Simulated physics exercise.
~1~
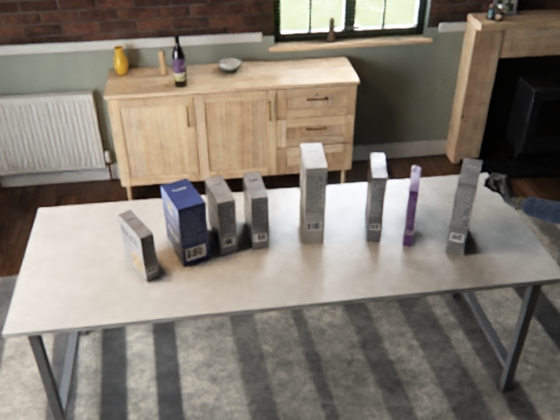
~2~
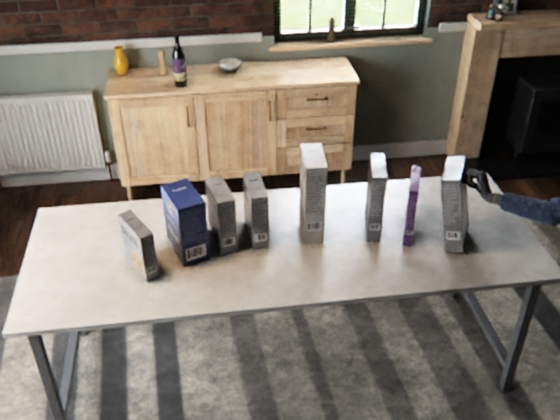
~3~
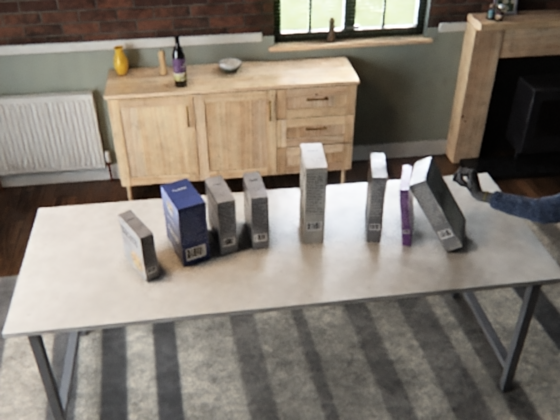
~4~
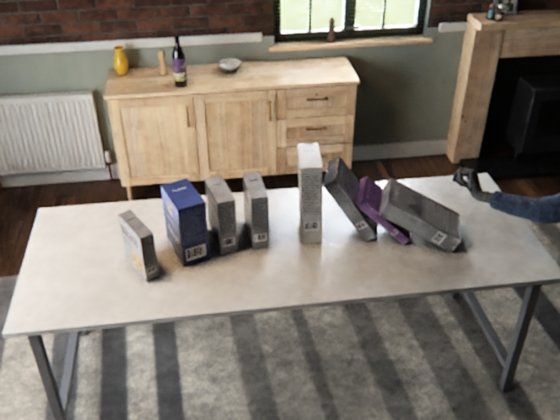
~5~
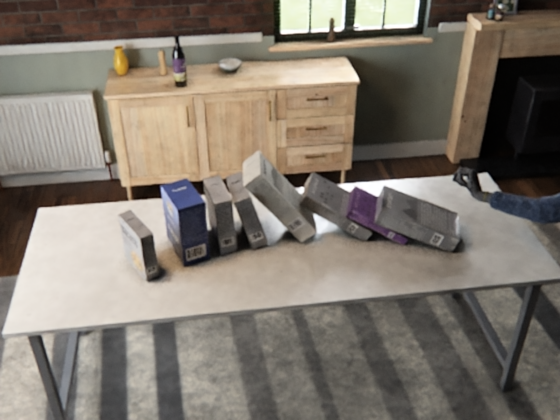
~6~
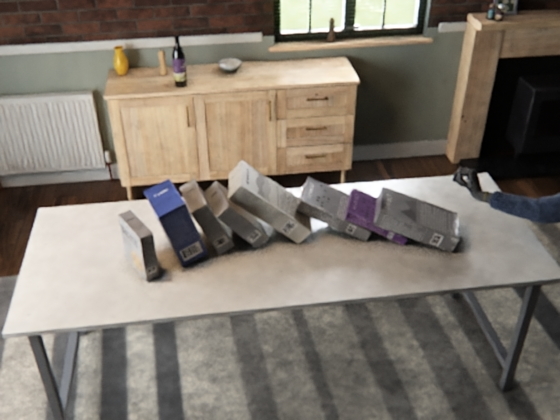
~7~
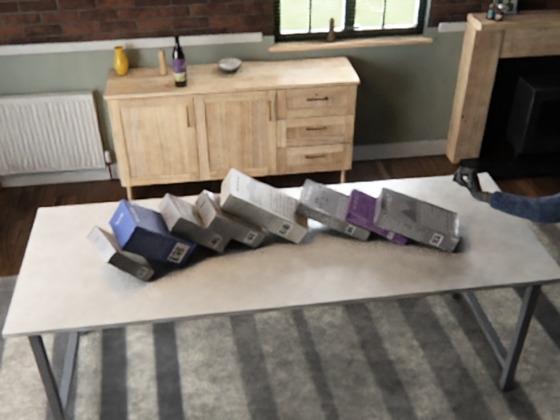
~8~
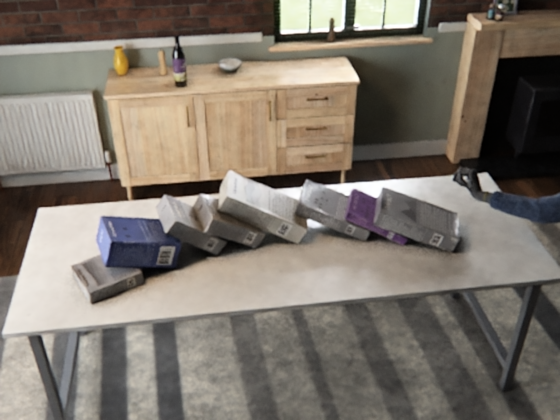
A dark hand at the right tipped the nearest of eight boxes standing in a curved row on a table, and they toppled leftward one after another, the purple one early and the blue one near the end, until none stood.
